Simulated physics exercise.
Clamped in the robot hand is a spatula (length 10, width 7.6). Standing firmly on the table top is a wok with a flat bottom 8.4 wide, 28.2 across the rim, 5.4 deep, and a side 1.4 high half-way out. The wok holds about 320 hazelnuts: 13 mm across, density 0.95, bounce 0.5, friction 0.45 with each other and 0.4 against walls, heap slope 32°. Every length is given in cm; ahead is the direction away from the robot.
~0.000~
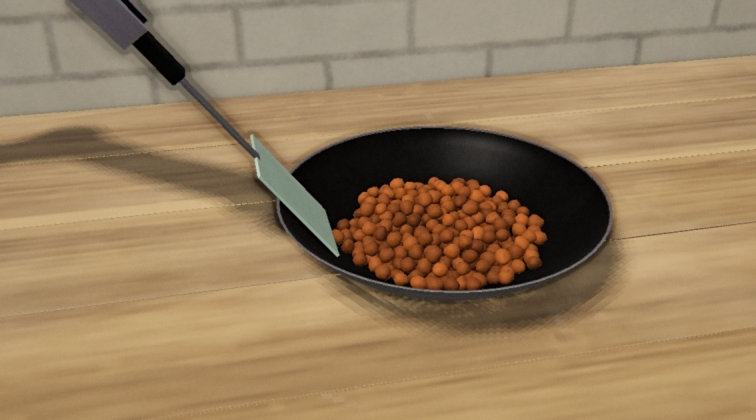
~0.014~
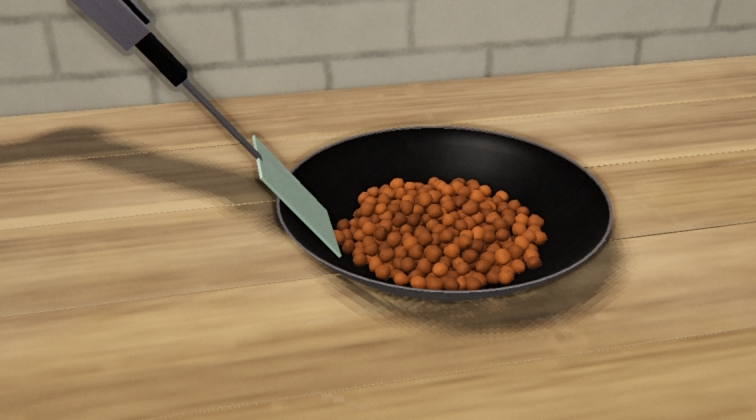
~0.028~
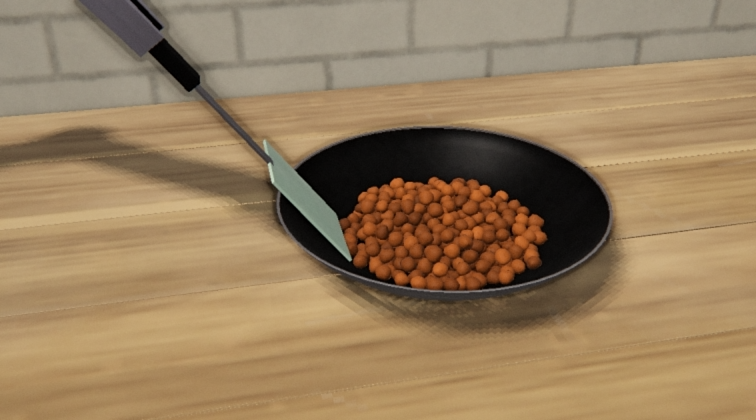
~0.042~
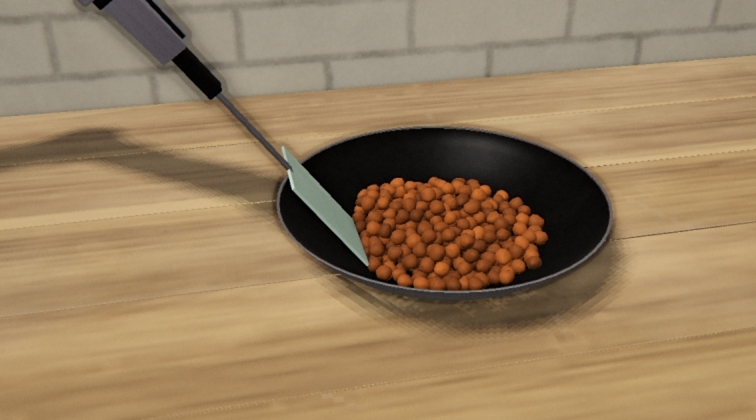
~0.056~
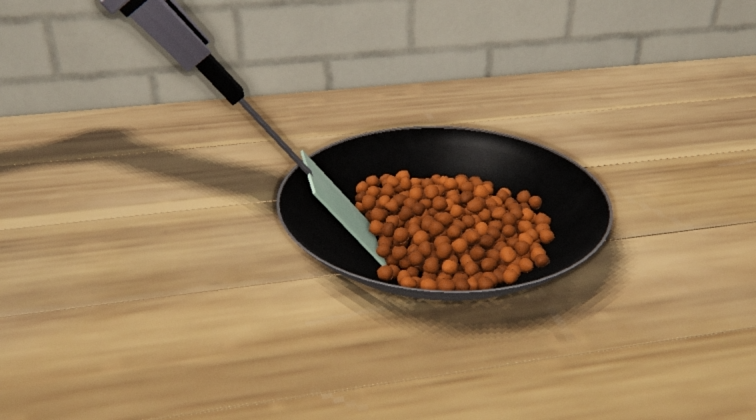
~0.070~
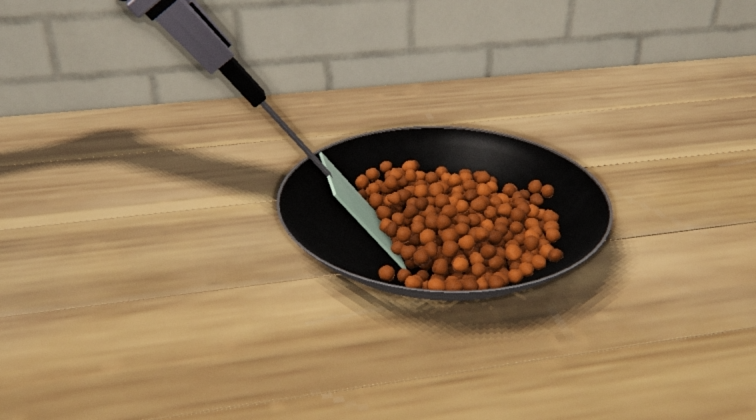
A spatula held by a robot sliding rightward into a black wok, pushing a heap of small orange-brown balls across it.
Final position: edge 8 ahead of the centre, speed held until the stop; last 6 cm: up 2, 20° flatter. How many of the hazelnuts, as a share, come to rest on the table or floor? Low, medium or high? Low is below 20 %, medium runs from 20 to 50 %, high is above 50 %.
The share is medium, from 20 to 50 %.
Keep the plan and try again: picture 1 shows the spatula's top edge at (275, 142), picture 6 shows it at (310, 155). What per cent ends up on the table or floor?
Some 5 percent ends up on the table or floor.
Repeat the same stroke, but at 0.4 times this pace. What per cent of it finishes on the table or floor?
Roughly 5 per cent.
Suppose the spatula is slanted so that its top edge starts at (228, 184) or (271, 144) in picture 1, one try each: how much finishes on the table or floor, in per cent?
Around 25 per cent, then around 35 per cent.
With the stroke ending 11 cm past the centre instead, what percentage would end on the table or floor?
My guess would be around 45 per cent.
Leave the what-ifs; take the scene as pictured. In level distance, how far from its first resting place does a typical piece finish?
Distance: Around 7 cm.
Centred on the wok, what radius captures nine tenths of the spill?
About 45 cm.
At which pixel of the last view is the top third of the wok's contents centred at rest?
I'd put it close to (531, 204).
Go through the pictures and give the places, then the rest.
The spatula top edge at (255, 155), sloping 54°; upper third of the load around (437, 220), from x 335 to 540, top at y 185; 325 in the wok, in the first picture.
The spatula top edge at (257, 156), sloping 54°; upper third of the load around (437, 220), from x 335 to 540, top at y 185, in the second picture.
The spatula top edge at (268, 160), sloping 54°; upper third of the load around (438, 219), from x 345 to 540, top at y 185, in the third picture.
The spatula top edge at (288, 167), sloping 54°; upper third of the load around (439, 219), from x 360 to 540, top at y 185, in the fourth picture.
The spatula top edge at (308, 171), sloping 54°; upper third of the load around (444, 215), from x 360 to 545, top at y 175, in the fifth picture.
The spatula top edge at (327, 173), sloping 54°; upper third of the load around (447, 211), from x 360 to 555, top at y 165; 325 in the wok, in the sixth picture.
After 0.10 s, sloping 54°, highest piece 7 above the table; 325 in the wok.
After 0.14 s, sloping 48°, highest piece 8 above the table; 322 in the wok, 3 on the blade or in flight.
After 0.36 s, sloping 34°, highest piece 7 above the table; 229 in the wok, 65 on the table or floor, 31 on the blade or in flight.
After 1.41 s, sloping 34°, highest piece 5 above the table; 229 in the wok, 96 on the table or floor.
In the end, 229 in the wok, 96 on the table or floor. That is 30 % on the table or floor.
